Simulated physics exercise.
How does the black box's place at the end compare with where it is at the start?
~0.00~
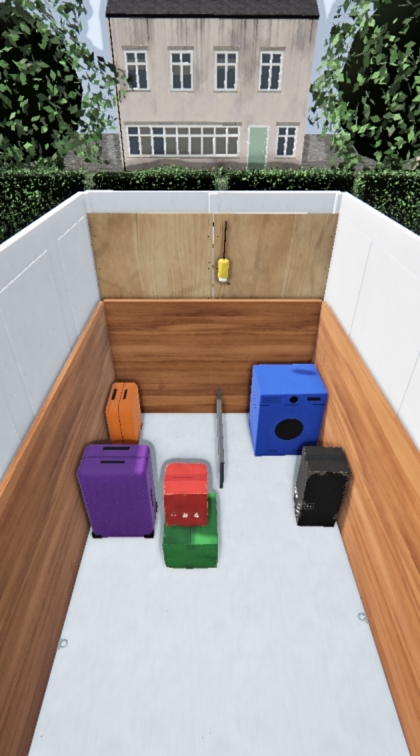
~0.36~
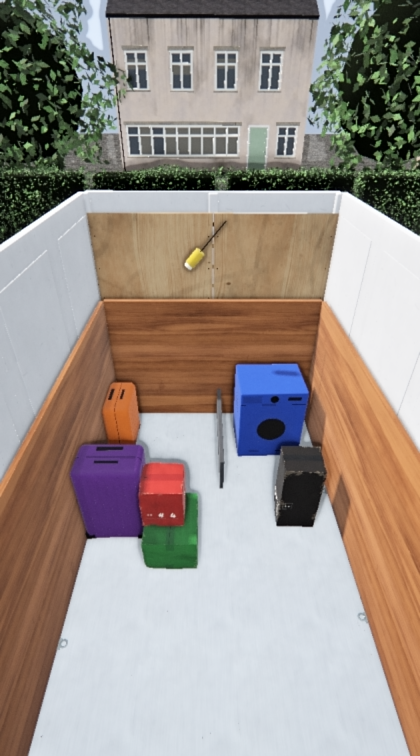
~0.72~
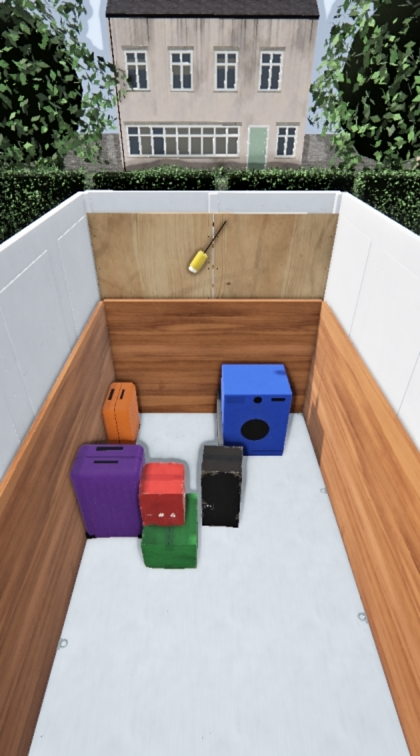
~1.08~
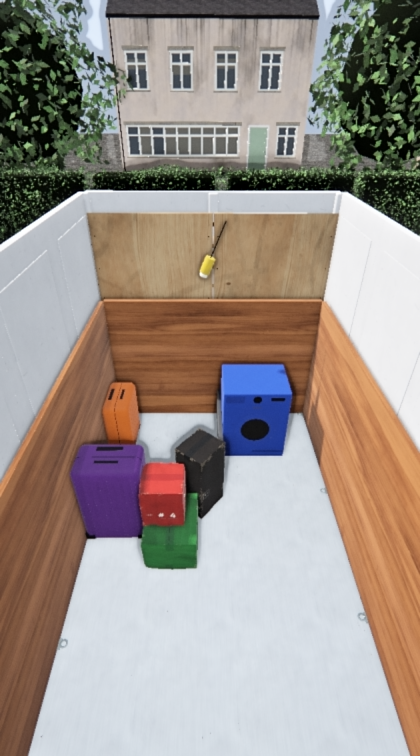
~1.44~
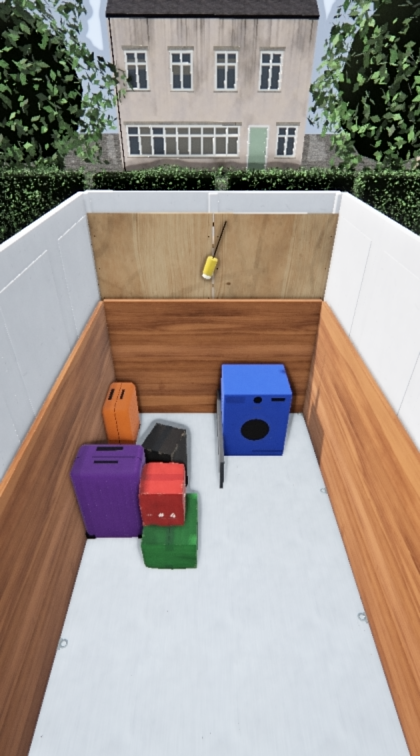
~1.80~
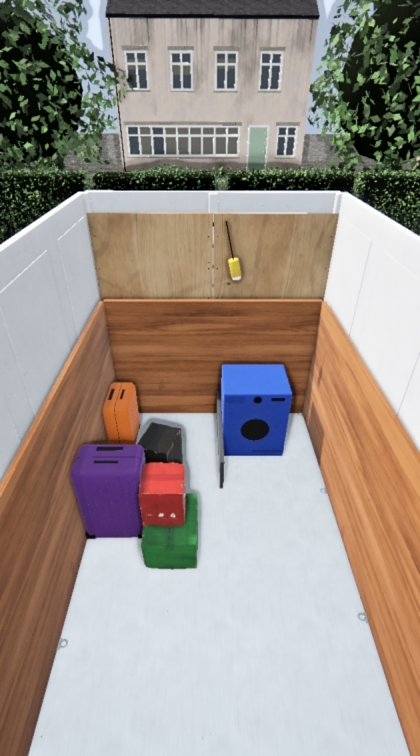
At the start the black box stands by the right side of the load bay, in front of the blue appliance. At the end it is over on the left and a little farther forward in the bay, partly hidden behind the red box.
